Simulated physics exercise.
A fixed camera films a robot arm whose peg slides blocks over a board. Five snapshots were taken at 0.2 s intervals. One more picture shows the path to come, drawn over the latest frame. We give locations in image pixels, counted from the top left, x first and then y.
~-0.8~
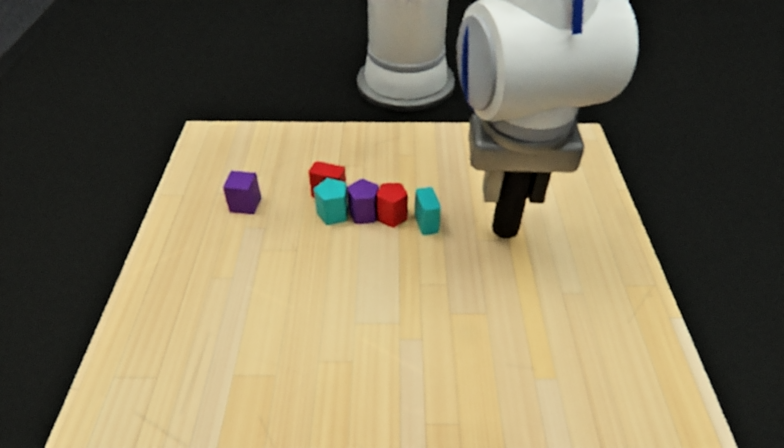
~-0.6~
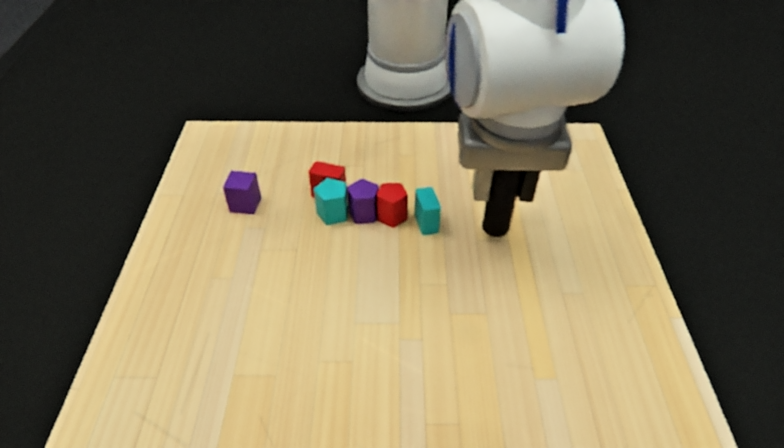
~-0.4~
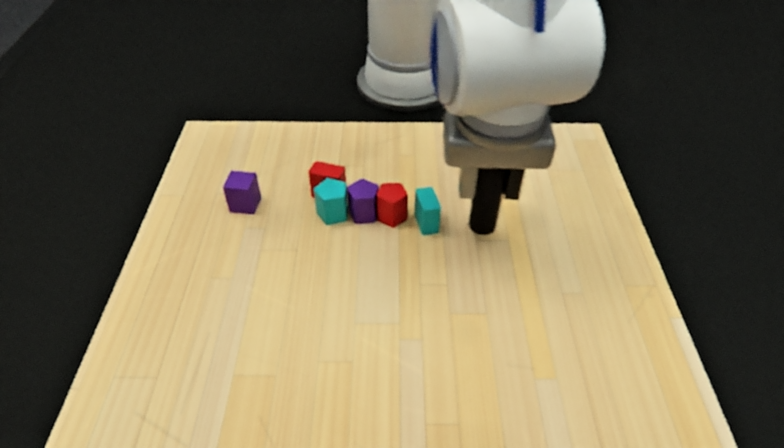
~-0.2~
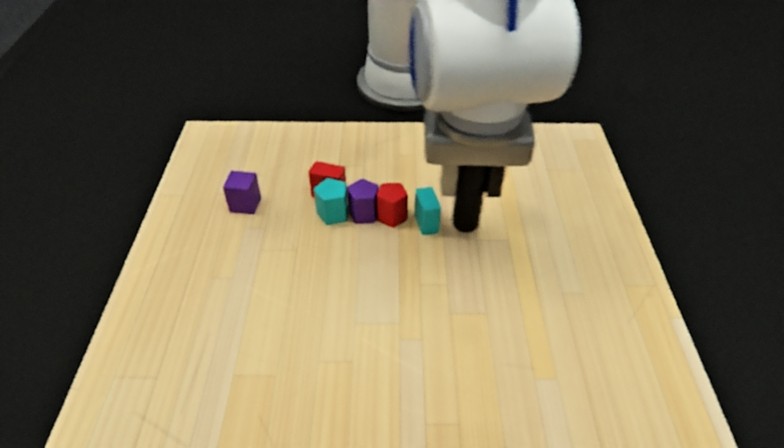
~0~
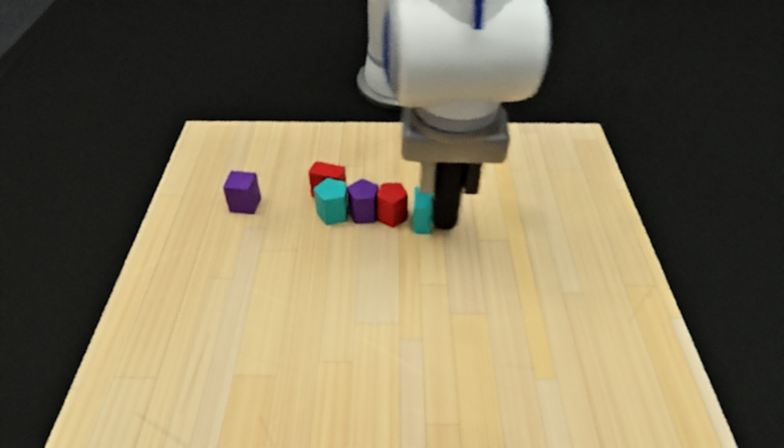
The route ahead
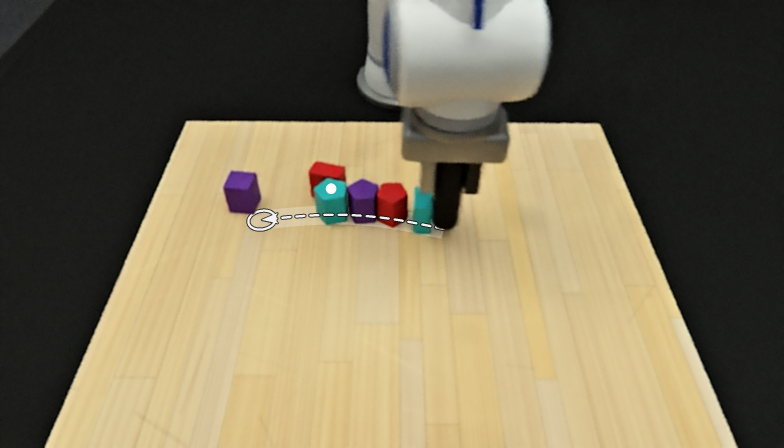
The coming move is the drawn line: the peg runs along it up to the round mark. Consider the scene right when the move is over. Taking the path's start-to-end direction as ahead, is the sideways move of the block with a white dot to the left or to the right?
Leftward.
The drawn path runs from (444, 229) via (384, 218) and (324, 215), ending at (262, 220); the dot is on the turquoise pentagonal block.
On the path given first. One third of the way, peg at (384, 210); red rectangular block at (305, 159), turned 45° clockwise; turquoise pentagonal block at (296, 191), turned 50° anticlockwise; purple pentagonal block at (319, 177), turned 25° anticlockwise; red pentagonal block at (348, 174); turquoise rectangular block at (367, 183), turned 40° clockwise.
Two thirds of the way, peg at (322, 207); red rectangular block at (299, 156), turned 65° clockwise; turquoise pentagonal block at (291, 192), turned 65° anticlockwise; purple pentagonal block at (307, 175), turned 40° anticlockwise; red pentagonal block at (332, 160), turned 30° clockwise; turquoise rectangular block at (339, 174), turned 80° clockwise.
At the end, peg at (260, 212); red rectangular block at (298, 152), turned 70° clockwise; turquoise pentagonal block at (227, 202), turned 95° anticlockwise; purple pentagonal block at (291, 173); red pentagonal block at (332, 160), turned 30° clockwise; turquoise rectangular block at (339, 174), turned 80° clockwise.
